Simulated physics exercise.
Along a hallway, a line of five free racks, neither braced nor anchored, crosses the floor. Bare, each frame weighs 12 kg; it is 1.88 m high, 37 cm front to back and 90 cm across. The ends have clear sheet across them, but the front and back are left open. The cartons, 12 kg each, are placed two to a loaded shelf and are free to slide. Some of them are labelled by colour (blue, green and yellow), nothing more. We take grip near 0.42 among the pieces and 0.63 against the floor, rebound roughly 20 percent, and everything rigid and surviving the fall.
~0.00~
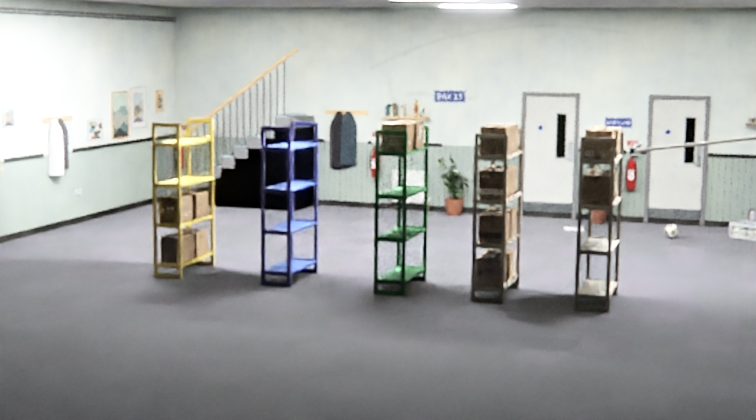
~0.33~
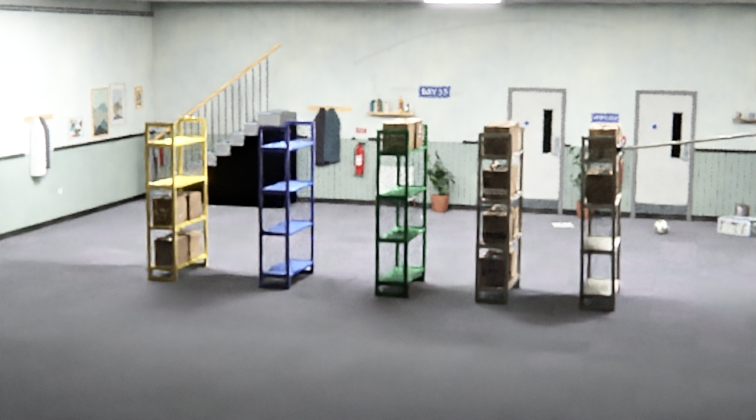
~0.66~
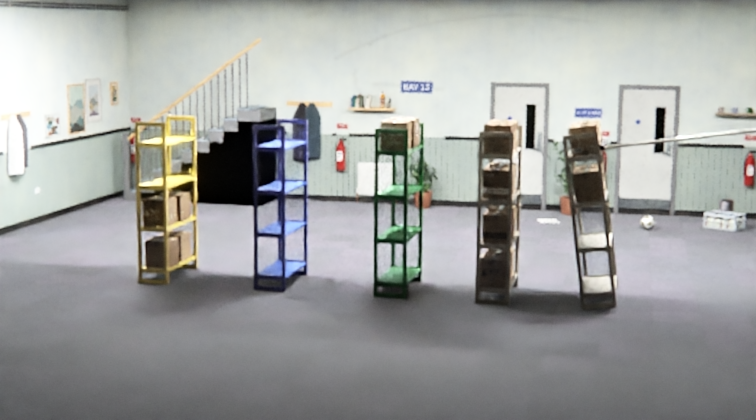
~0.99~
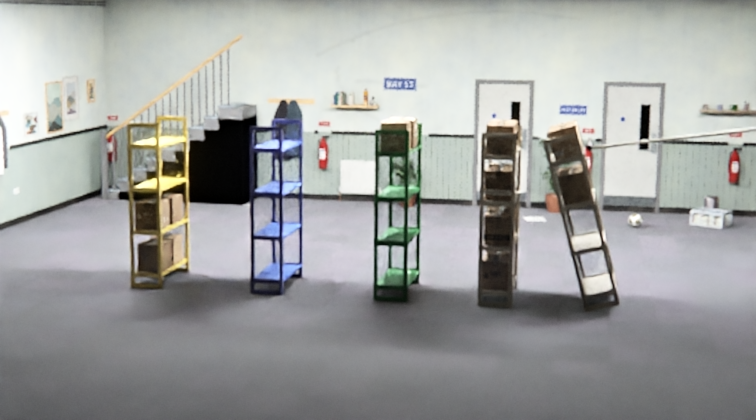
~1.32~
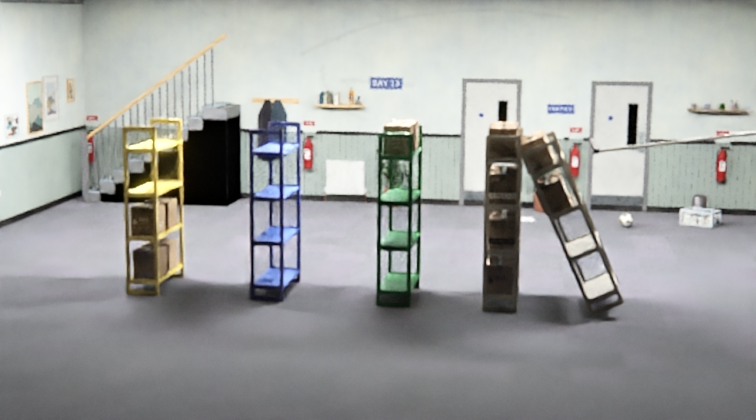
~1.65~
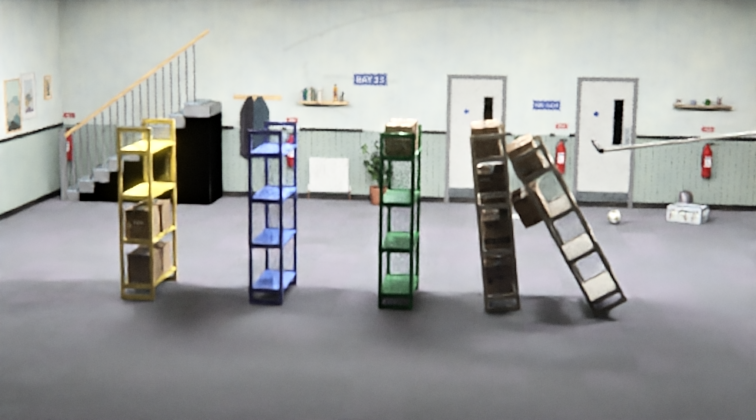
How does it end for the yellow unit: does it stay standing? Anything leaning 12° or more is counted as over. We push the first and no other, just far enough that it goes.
It does not; it ends up down.
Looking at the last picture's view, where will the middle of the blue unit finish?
Its centre ends up near pixel (175, 250) in the last picture.
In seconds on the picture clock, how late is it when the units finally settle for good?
Somewhere near 4.0 seconds.
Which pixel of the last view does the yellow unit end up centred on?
It stops roughly at (46, 270).
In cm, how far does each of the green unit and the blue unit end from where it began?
So green shifts 130 cm, while blue shifts 120 cm.
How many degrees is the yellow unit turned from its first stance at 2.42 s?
Near 0 degrees from where it started.
By 2.02 s, 4 cartons spilt or dropped; 1 of the 4 other units over; yellow unit unmoved.
By 2.42 s, 10 cartons spilt or dropped; 2 of the 4 other units over; yellow unit unmoved; green unit tilted 18°.
By 2.80 s, 14 cartons spilt or dropped; 3 of the 4 other units over; yellow unit unmoved; green unit tilted 52°.
By 3.44 s, 14 cartons spilt or dropped; 4 of the 4 other units over; yellow unit tilted 43°; green unit tilted 70°.
When it is over (4.3 s), 18 cartons spilt or dropped; 4 of the 4 other units over; yellow unit lying flat; blue unit tilted 74°; green unit tilted 70°. Not one is left standing. In pixels of the last frame, middles, yellow unit near (46, 270), blue unit near (175, 250).
